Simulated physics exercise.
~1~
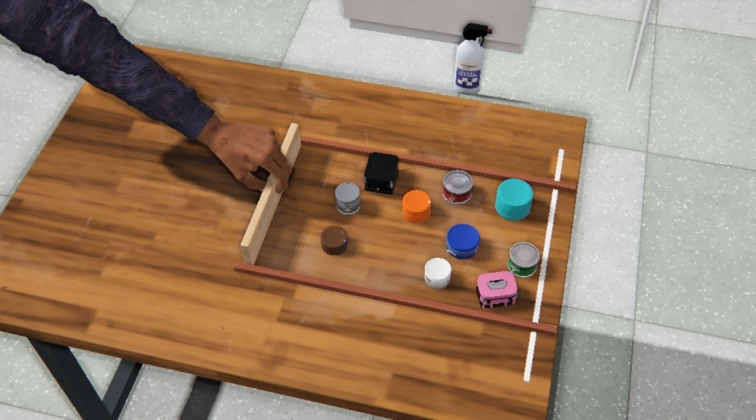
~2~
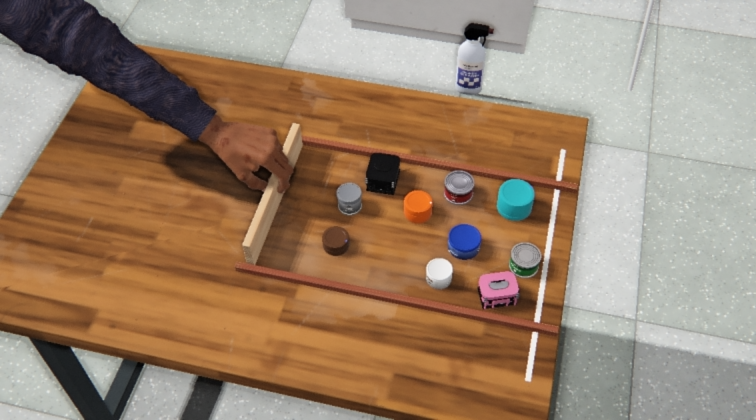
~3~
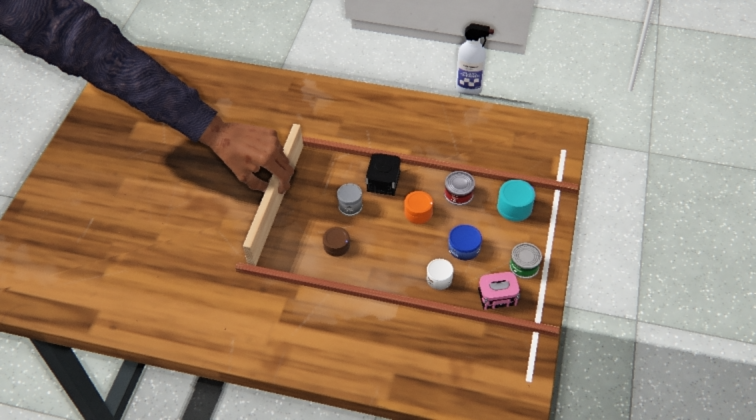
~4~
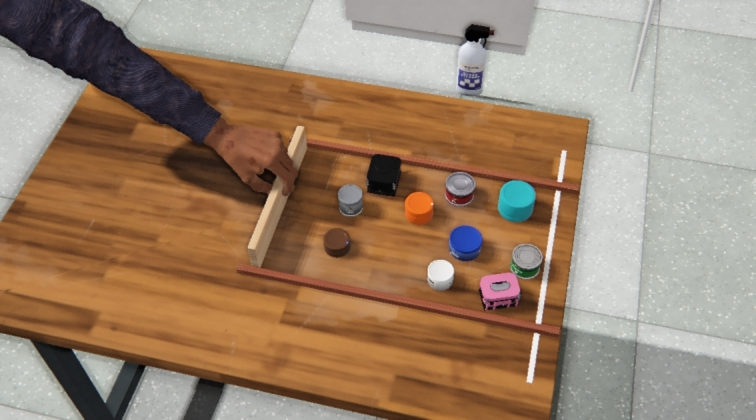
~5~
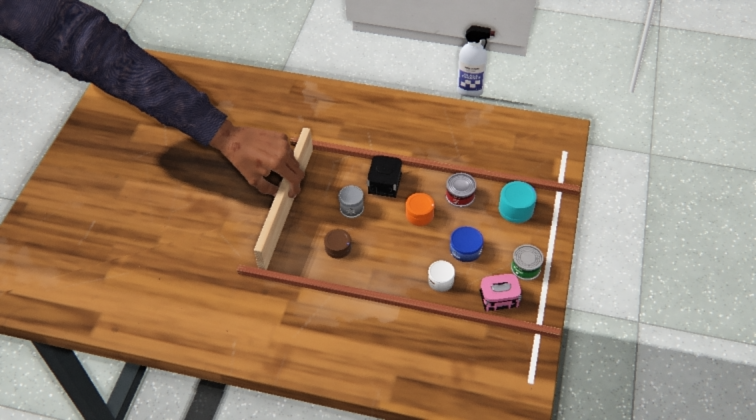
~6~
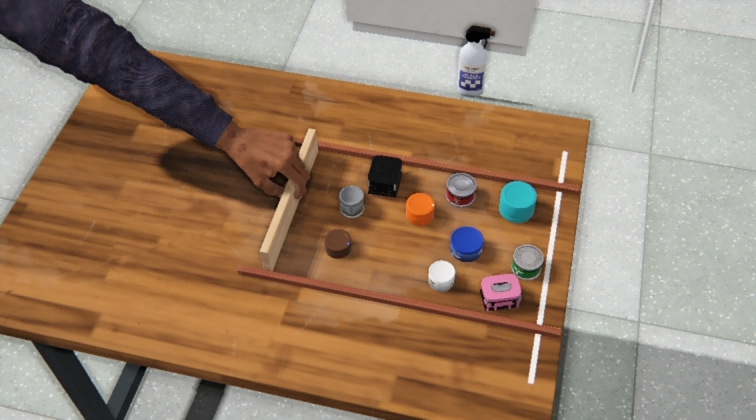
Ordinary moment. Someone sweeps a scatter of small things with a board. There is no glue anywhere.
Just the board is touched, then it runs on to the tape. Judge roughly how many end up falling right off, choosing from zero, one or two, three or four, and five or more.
It is five or more.
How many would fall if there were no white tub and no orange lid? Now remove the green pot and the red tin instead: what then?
The first removal gives 3, the second gives 4.
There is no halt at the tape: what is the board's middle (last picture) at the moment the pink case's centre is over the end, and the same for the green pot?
The pink case gives roughly (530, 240), the green pot roughly (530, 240).
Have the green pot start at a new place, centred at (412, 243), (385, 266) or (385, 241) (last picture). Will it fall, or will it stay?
Try one it is not knocked off; try two it is not knocked off; try three it is not knocked off.
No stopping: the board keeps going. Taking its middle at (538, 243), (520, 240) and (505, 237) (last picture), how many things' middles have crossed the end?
Middles past end - pos 1: 5, pos 2: 1, pos 3: 1.
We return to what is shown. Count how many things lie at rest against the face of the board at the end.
The count in contact is 5.
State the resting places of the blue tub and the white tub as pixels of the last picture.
In the last picture the first middle sits at (566, 261) and the other at (555, 309).
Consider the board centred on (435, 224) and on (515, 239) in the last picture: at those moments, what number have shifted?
I get 7 at the one place and 10 at the other.
A little later, none off yet; green pot at rest near (527, 262); turquoise lid at rest near (518, 202); pink case at rest near (500, 293).
Next, none off yet; green pot at rest near (527, 262); turquoise lid shifted about its own width near (550, 210); pink case at rest near (500, 293).
When it is over, the number that fall off is five or more; down, orange lid, red tin, pink case, turquoise lid and green pot.
